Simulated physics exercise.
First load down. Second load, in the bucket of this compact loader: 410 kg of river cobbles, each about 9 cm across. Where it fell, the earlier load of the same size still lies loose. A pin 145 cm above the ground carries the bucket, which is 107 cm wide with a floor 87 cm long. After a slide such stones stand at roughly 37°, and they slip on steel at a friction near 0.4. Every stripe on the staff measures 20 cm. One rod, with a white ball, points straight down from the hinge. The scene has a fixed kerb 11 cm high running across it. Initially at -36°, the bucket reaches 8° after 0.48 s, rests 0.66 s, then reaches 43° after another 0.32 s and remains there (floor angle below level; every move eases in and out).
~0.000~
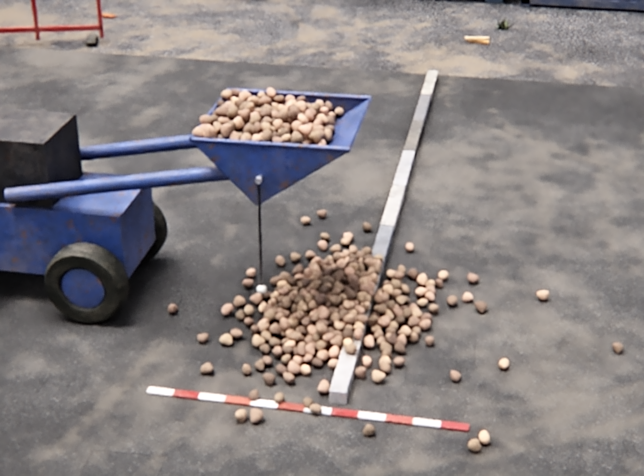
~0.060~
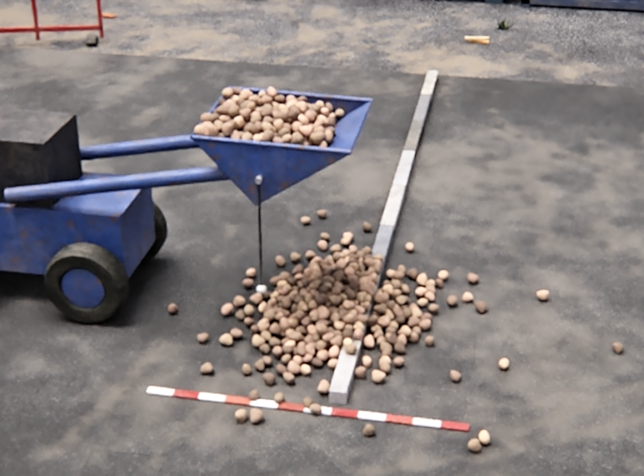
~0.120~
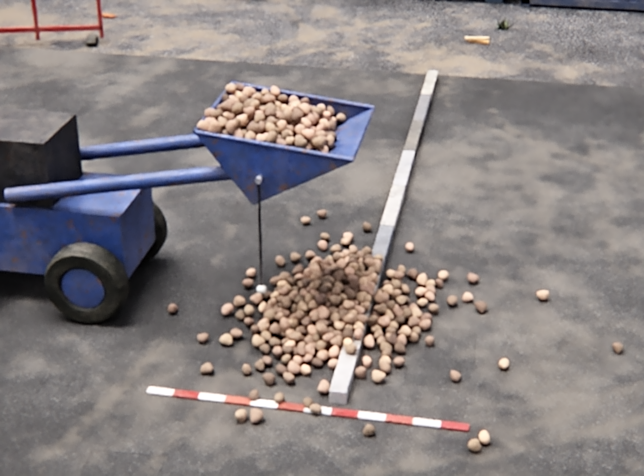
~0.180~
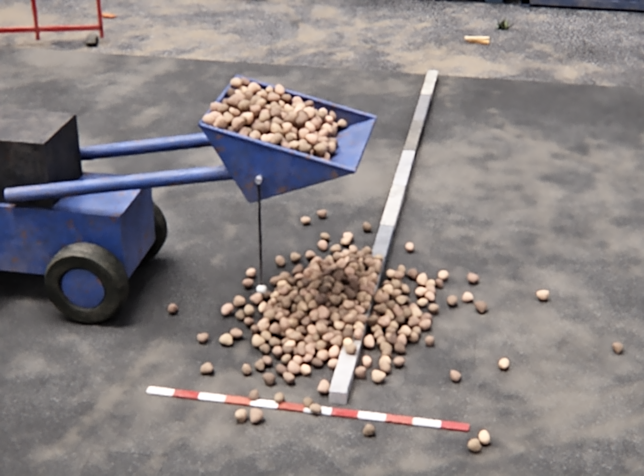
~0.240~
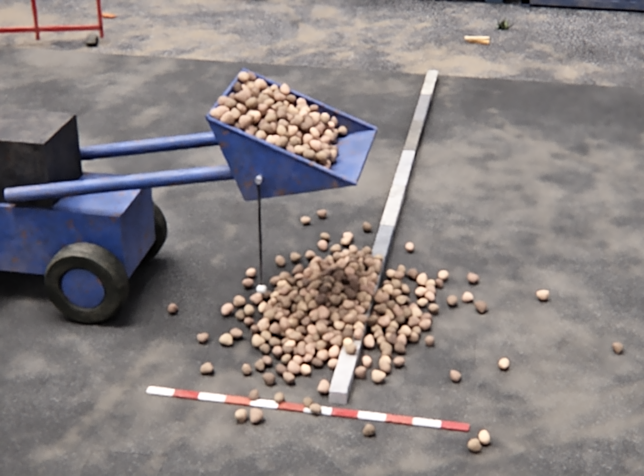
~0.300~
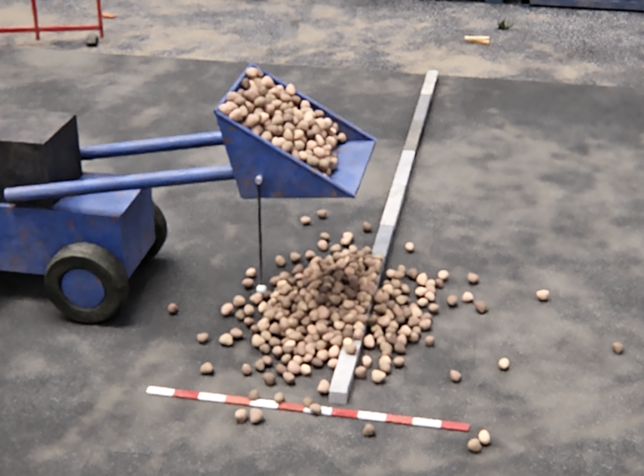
The blue bucket, heaped with brown stones, tilted gradually down towards the right on the loader's raised arms, its load shifting inside above the loose pile lying across a pale kerb.
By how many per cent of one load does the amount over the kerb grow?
It grows by about 87 per cent of one load.
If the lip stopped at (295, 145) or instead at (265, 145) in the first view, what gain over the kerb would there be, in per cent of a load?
Around 40 and 10 percent respectively.
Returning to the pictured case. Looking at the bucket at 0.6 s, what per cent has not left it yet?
100 % still inside.
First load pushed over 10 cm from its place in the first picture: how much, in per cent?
I'd say roughly 10 per cent of them.
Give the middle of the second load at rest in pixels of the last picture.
Their centre rests close to (413, 309).
After 0.4 s the floor is at 5°; in per cent of one load, 100 in the bucket, 81 on this side of the kerb, 19 over the kerb; the foremost stones are at (506, 341).
After 0.6 s the floor is at 8°; in per cent of one load, 100 in the bucket, 81 on this side of the kerb, 19 over the kerb; the foremost stones are at (506, 341).
After 1.9 s the floor is at 43°; in per cent of one load, 10 in the bucket, 113 on this side of the kerb, 78 over the kerb; the foremost stones are at (567, 347).
After 4.6 s the floor is at 43°; in per cent of one load, 0 in the bucket, 94 on this side of the kerb, 106 over the kerb; the foremost stones are at (587, 348). Net gain over the kerb, 87.
